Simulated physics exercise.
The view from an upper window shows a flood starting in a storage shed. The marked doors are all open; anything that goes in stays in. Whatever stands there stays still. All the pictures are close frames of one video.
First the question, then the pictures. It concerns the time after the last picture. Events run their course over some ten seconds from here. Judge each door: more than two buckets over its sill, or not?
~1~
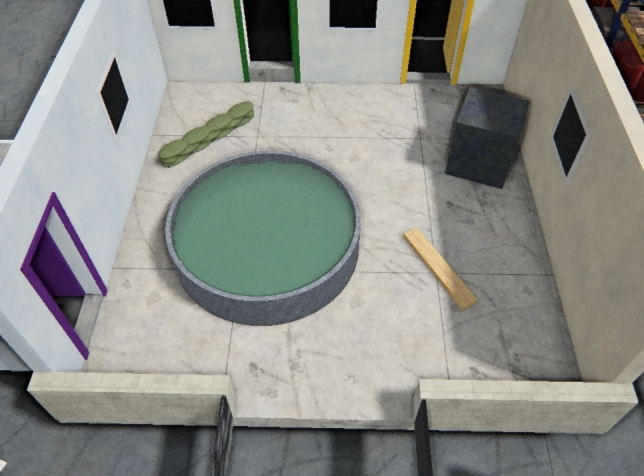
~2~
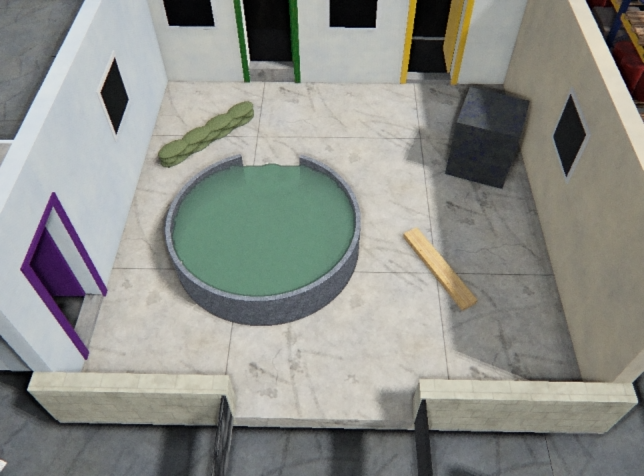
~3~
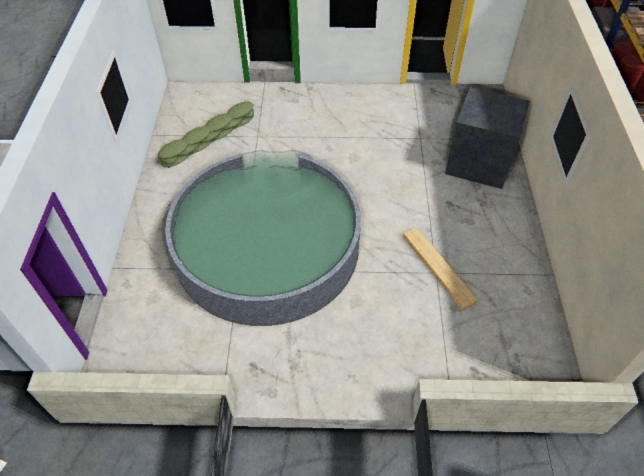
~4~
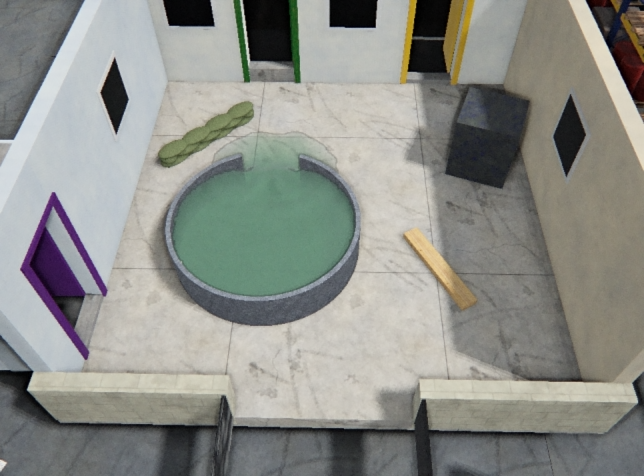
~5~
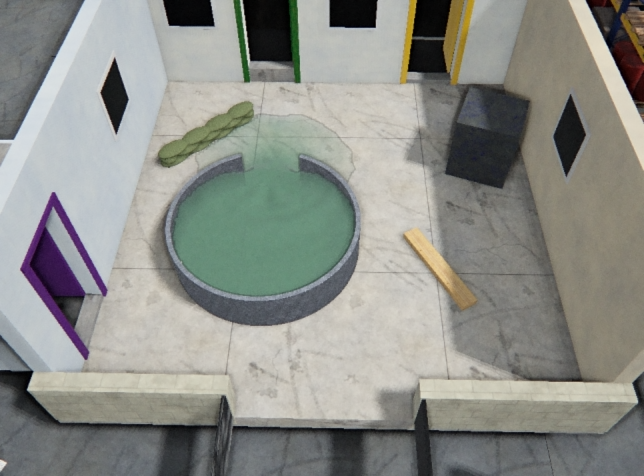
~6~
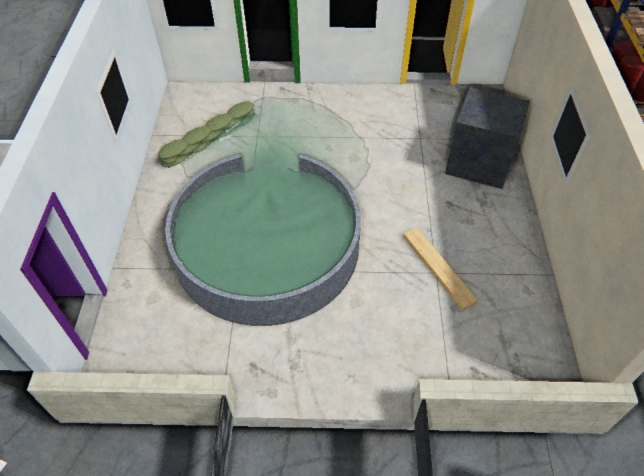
Outcome: Green door: Two pails at most; yellow door: Over two pails; purple door: Two pails at most.
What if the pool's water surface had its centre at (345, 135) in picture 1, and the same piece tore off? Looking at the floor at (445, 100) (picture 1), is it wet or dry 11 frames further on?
That spot ends up drenched.
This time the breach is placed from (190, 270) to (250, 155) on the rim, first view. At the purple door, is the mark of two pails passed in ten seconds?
Here the purple door overshoots.
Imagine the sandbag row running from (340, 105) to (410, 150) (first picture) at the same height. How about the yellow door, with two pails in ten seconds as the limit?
The yellow door falls short.
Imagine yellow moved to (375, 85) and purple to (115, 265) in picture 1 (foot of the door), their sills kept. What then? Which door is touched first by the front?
I say the green one.
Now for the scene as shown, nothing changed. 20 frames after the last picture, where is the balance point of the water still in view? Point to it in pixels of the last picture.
Close to (293, 184).
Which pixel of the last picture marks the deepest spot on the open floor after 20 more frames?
About at (501, 90).
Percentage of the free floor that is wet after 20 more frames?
Near 45 in a hundred.
A moment on, water covers 20 % of the floor; the green door wet at the sill, nothing in, the yellow door not reached, the purple door not reached.
Next, water covers 30 % of the floor; the green door wet at the sill, nothing in, the yellow door wet at the sill, nothing in, the purple door not reached.
Then, water covers 45 % of the floor; the green door under two buckets in, the yellow door under two buckets in, the purple door wet at the sill, nothing in.
Later, water covers 70 % of the floor; the green door under two buckets in, the yellow door under two buckets in, the purple door wet at the sill, nothing in.
In the end, water covers 95 % of the floor; the green door under two buckets in, the yellow door far over two buckets in, the purple door wet at the sill, nothing in.
